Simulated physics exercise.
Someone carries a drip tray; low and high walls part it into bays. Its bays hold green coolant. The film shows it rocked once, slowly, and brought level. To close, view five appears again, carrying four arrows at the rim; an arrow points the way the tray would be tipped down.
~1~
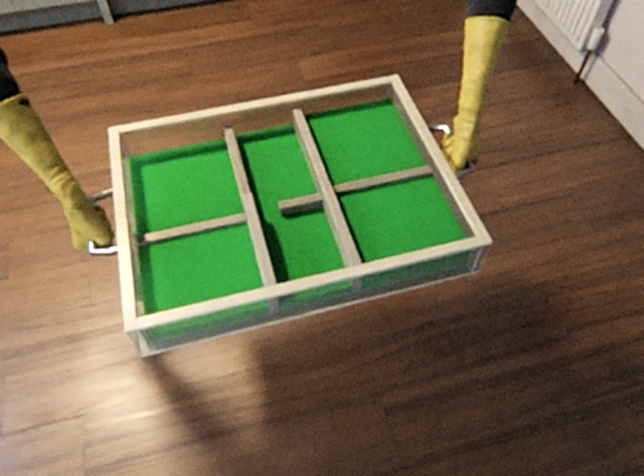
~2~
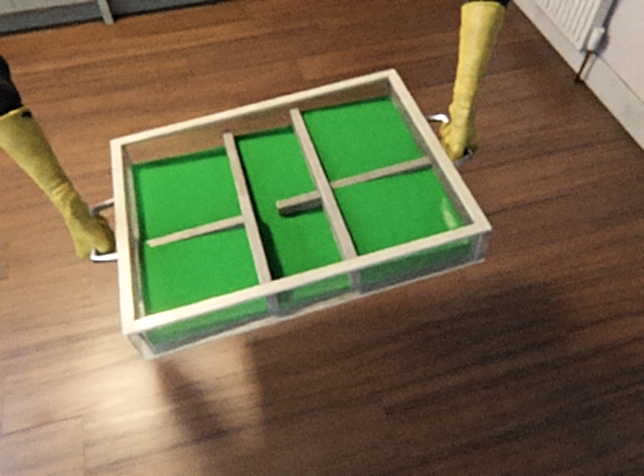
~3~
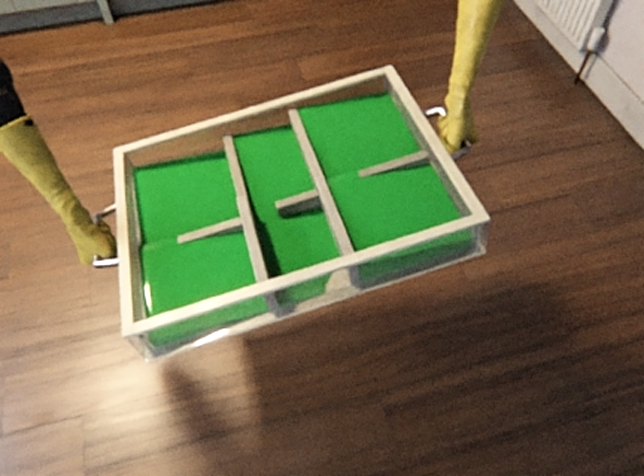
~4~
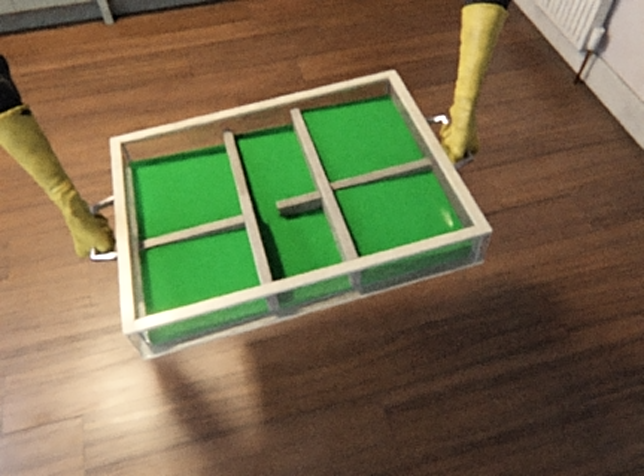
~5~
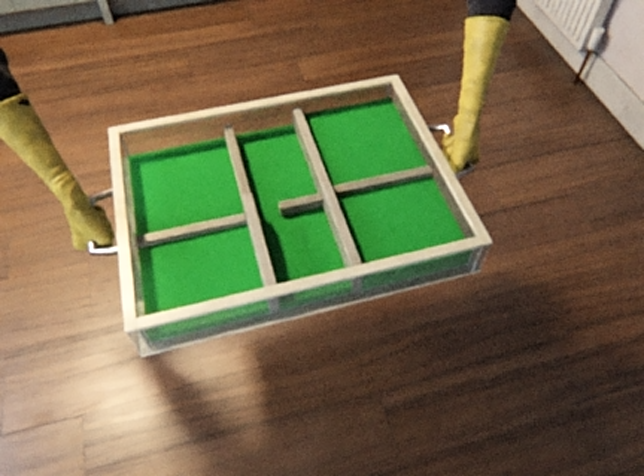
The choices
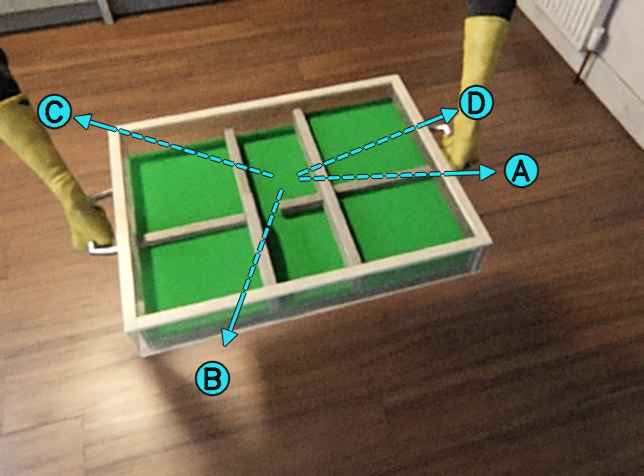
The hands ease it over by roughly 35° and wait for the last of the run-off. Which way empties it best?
Take C.
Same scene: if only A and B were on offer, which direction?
Direction B.
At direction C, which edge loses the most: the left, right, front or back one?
Over the left one.
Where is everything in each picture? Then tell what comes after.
In the first frame, the tray is level; deepest in the front right bay, at (397, 221), shallowest in the back left.
In the second frame, tipped about 5° down to the back left; liquid runs over the wall between the front left and back left bays.
In the third frame, tipped about 9° down to the back left; liquid runs over two walls.
In the fourth frame, tipped about 5° down to the back left; no wall is crossed.
In the fifth frame, the tray is level; deepest in the back right bay, at (361, 142), shallowest in the front left.
In cyan, A ends at (489, 172); B ends at (226, 340); C ends at (79, 119); D ends at (452, 112).
With A, about 45 % stays in the tray, the largest part in the front right bay.
With B, about 27 % stays in the tray, the largest part in the front left bay.
With C, about 19 % stays in the tray, the largest part in the back left bay.
With D, about 36 % stays in the tray, the largest part in the back right bay.
